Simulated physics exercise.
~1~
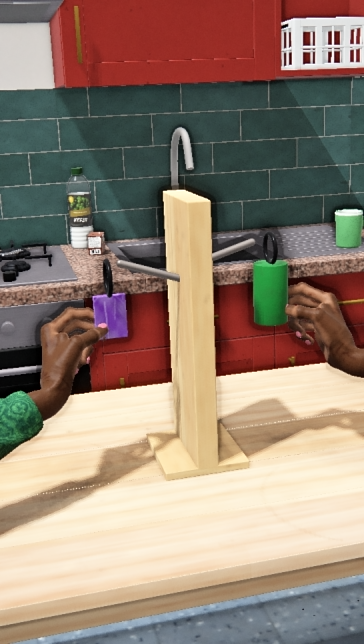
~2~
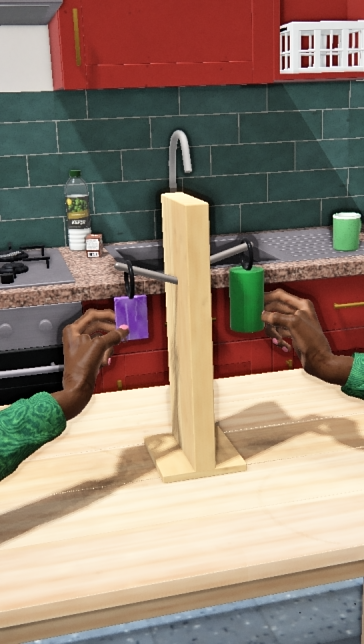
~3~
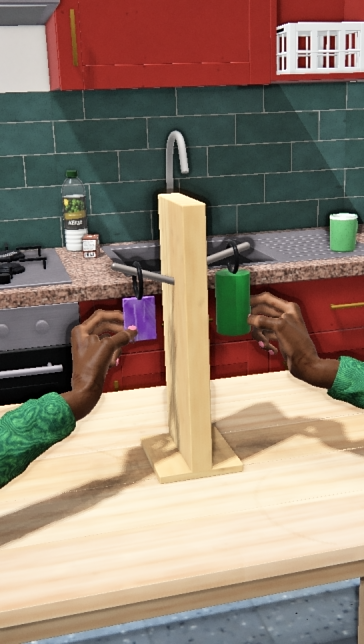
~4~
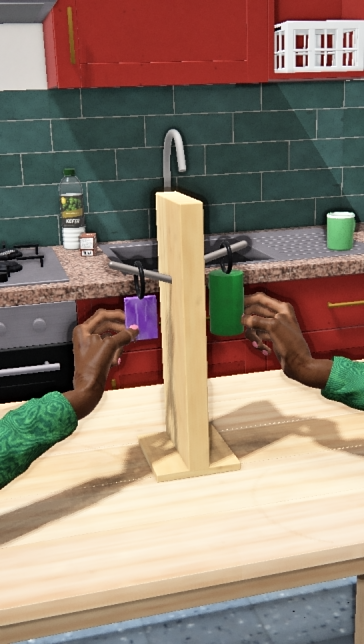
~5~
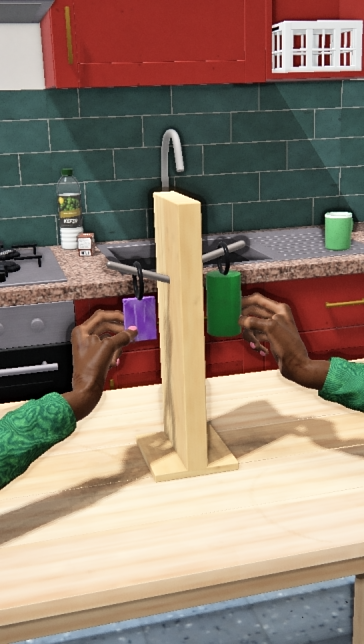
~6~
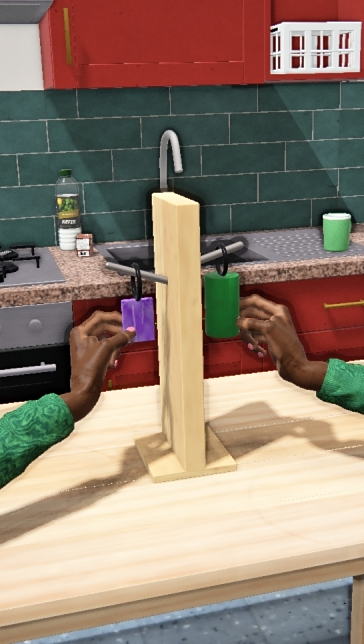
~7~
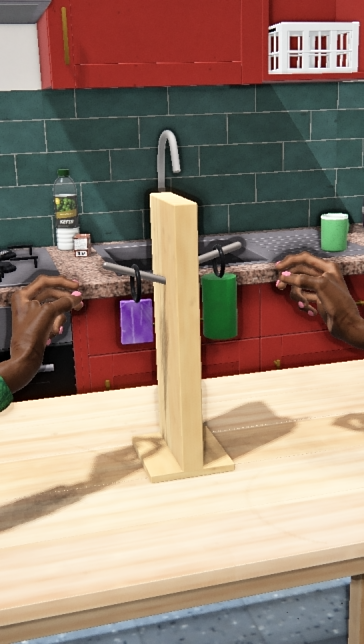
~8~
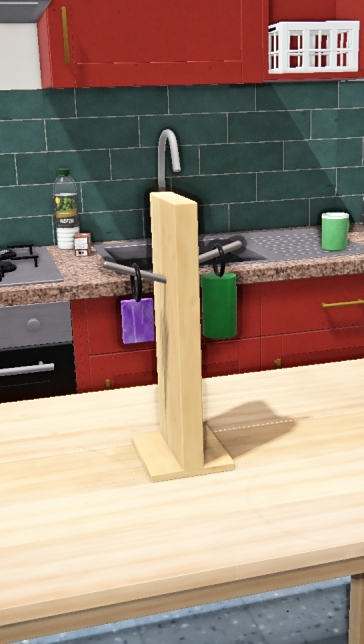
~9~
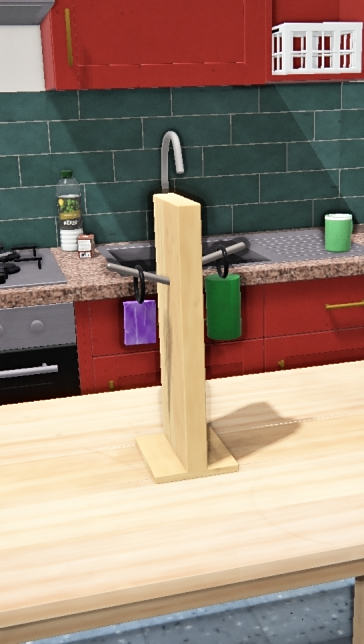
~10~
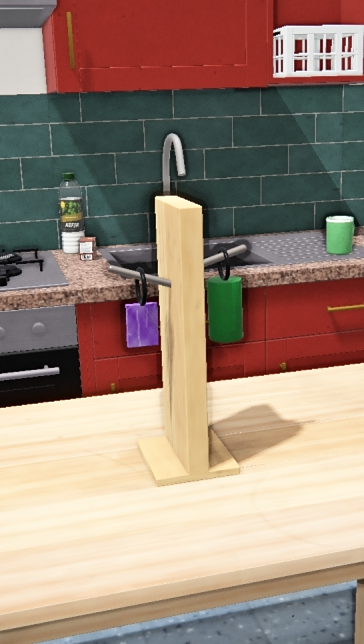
A purple tag and a green lantern-like object were moved inward by two hands, one from each side, onto the pegs of a wooden stand in a kitchen. The hands let go and drew away, and both things stayed hanging.
